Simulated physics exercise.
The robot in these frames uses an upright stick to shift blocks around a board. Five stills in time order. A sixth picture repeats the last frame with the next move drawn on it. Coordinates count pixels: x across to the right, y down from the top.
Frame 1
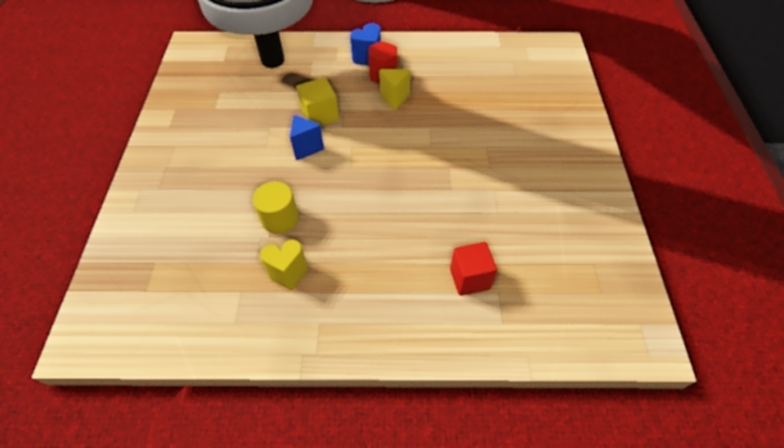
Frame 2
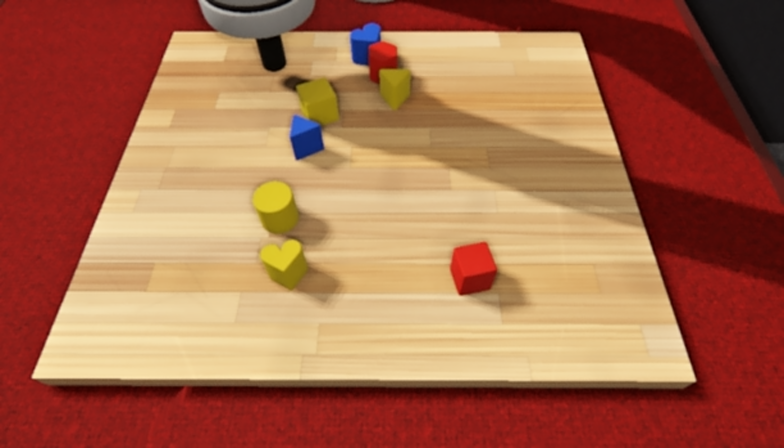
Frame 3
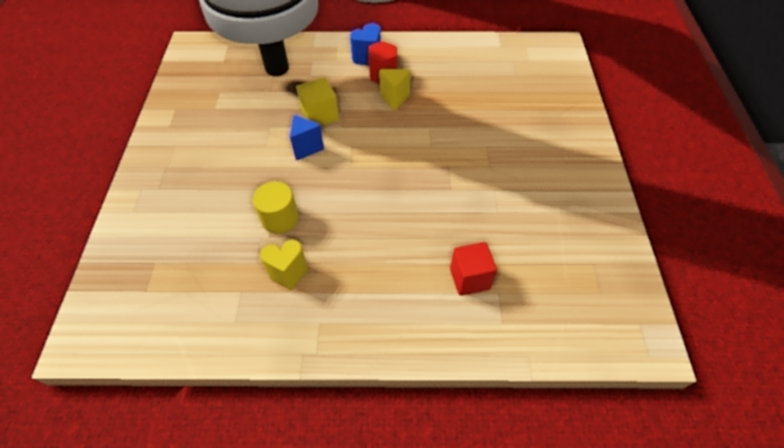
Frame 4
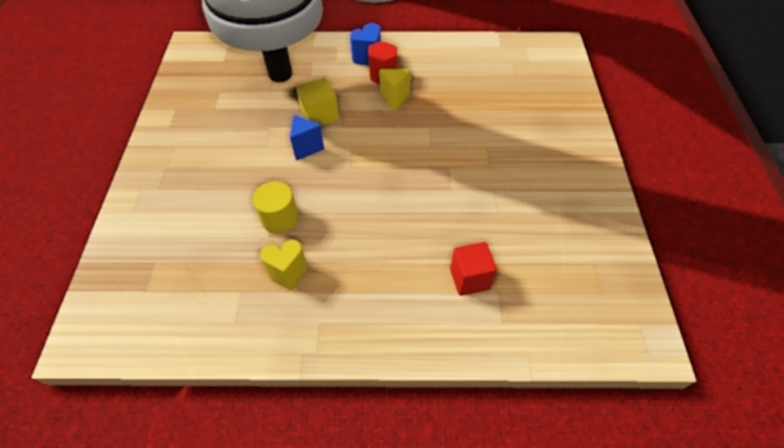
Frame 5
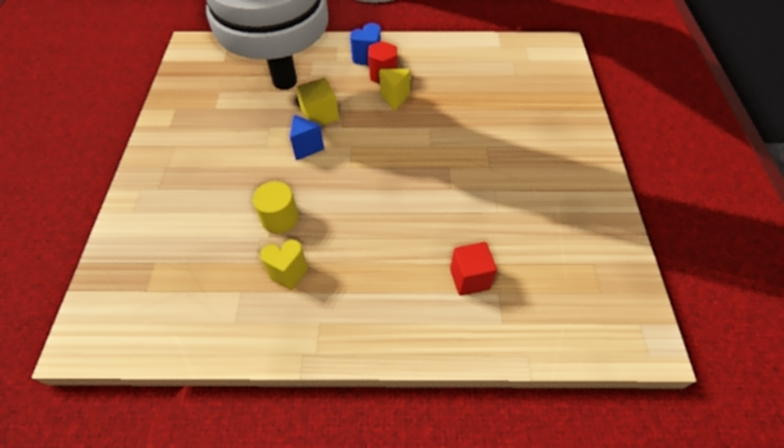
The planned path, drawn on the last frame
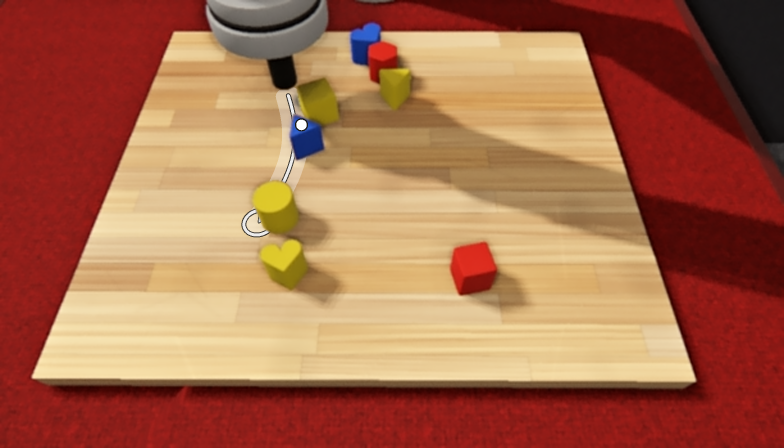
A robot's upright black stick moves slightly down and right while the colored blocks stay still.
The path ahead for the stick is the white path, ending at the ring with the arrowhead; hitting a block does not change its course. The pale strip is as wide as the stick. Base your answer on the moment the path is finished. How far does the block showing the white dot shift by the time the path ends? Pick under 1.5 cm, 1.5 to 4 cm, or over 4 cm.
It shifts 1.5 to 4 cm.
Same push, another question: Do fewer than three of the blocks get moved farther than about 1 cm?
No.
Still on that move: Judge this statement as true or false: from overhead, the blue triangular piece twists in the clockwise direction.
The claim does not hold.
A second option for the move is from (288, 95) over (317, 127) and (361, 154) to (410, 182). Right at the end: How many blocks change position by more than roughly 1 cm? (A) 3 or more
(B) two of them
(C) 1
Correct choice: C.
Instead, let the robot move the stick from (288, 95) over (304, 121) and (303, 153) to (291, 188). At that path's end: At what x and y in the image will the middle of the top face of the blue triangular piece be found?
Located at (304, 177).
Drawn move, from (288, 95) by way of (295, 132) and (286, 176) to (259, 222); the dot is on the blue triangular piece.
The first path, step by step. One third of the way, stick at (293, 121); blue triangular piece at (303, 128); yellow square block at (324, 97), turned 50° anticlockwise.
Two thirds of the way, stick at (283, 165); blue triangular piece at (311, 146), turned 100° anticlockwise; yellow square block at (324, 97), turned 50° anticlockwise.
At the end, stick at (254, 212); yellow circle at (270, 223); yellow heart-shaped block still; blue triangular piece at (311, 146), turned 100° anticlockwise; yellow square block at (324, 97), turned 50° anticlockwise.
